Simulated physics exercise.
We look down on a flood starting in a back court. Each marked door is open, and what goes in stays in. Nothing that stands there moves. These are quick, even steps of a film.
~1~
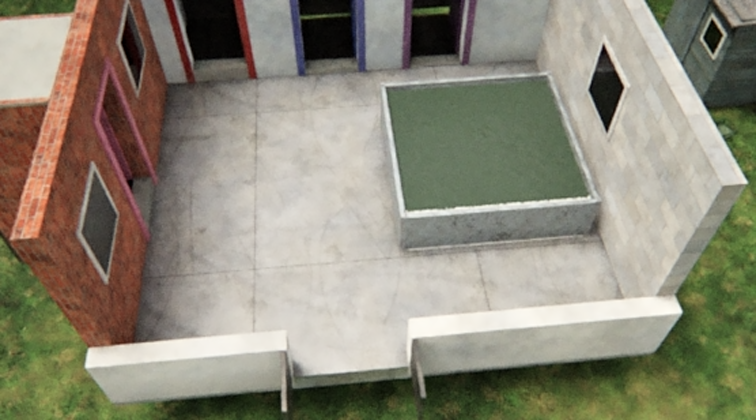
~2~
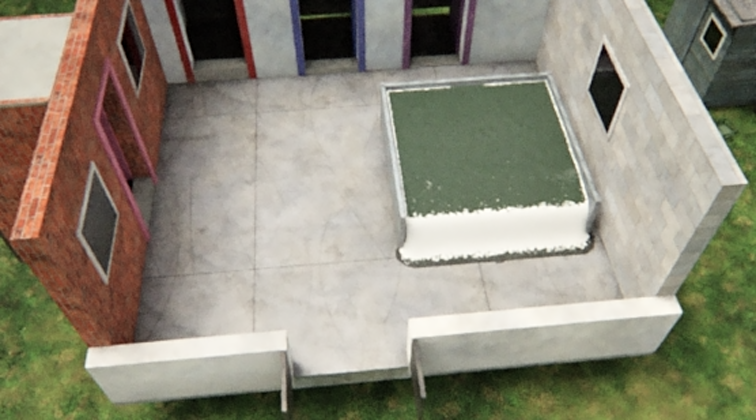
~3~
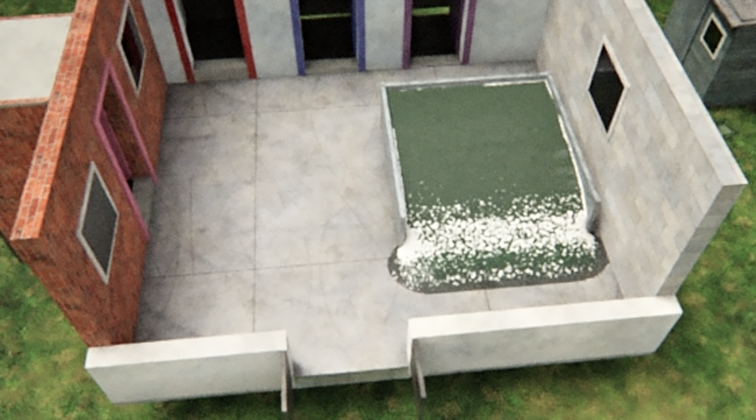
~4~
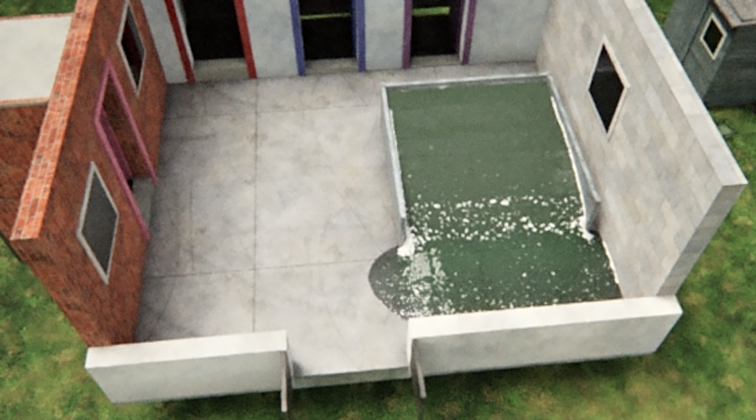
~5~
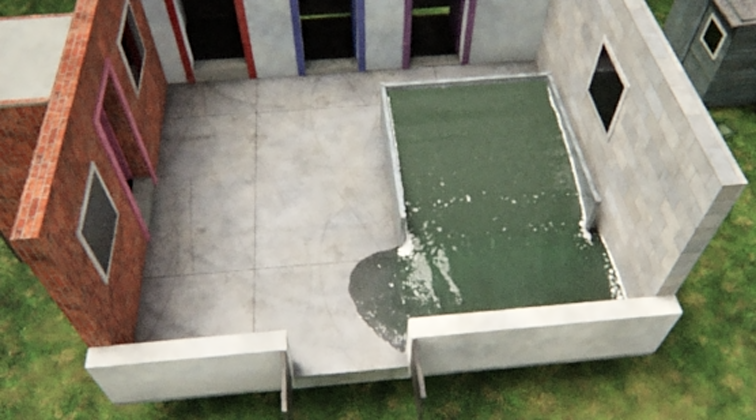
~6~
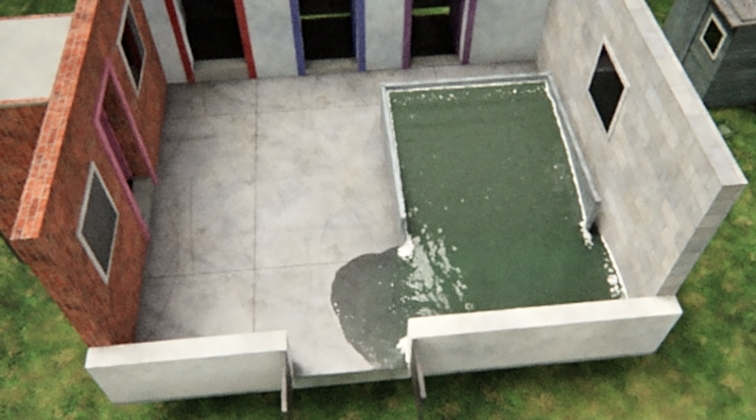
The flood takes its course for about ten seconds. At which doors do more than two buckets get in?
In the end: The purple door takes more than that; the red door stays under that; the pink door stays under that; the blue door stays under that.
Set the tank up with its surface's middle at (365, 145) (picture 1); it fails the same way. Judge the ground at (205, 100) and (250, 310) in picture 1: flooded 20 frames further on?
As listed: Dry, flooded.
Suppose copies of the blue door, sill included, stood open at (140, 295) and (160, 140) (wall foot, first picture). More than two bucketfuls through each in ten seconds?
In that order: Floods, keeps below it.
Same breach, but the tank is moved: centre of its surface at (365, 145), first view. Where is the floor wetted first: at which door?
The pink door.
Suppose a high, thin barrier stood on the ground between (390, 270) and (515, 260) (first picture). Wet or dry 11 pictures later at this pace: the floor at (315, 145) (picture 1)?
There: Dry.
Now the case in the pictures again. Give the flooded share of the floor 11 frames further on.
Close to 30 %.
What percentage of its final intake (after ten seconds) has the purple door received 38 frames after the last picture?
Some 0 per cent.
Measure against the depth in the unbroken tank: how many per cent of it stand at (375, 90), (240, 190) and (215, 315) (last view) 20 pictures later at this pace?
Roughly 0, 4 and 10 per cent, in turn.
A moment on, water covers 20 % of the floor; the purple door not reached, the red door not reached, the pink door not reached, the blue door not reached.
Next, water covers 30 % of the floor; the purple door not reached, the red door not reached, the pink door not reached, the blue door not reached.
Then, water covers 55 % of the floor; the purple door wet at the sill, nothing in, the red door not reached, the pink door wet at the sill, nothing in, the blue door not reached.
Later, water covers 85 % of the floor; the purple door wet at the sill, nothing in, the red door wet at the sill, nothing in, the pink door wet at the sill, nothing in, the blue door wet at the sill, nothing in.
In the end, water covers 95 % of the floor; the purple door over two buckets in, the red door wet at the sill, nothing in, the pink door wet at the sill, nothing in, the blue door wet at the sill, nothing in.
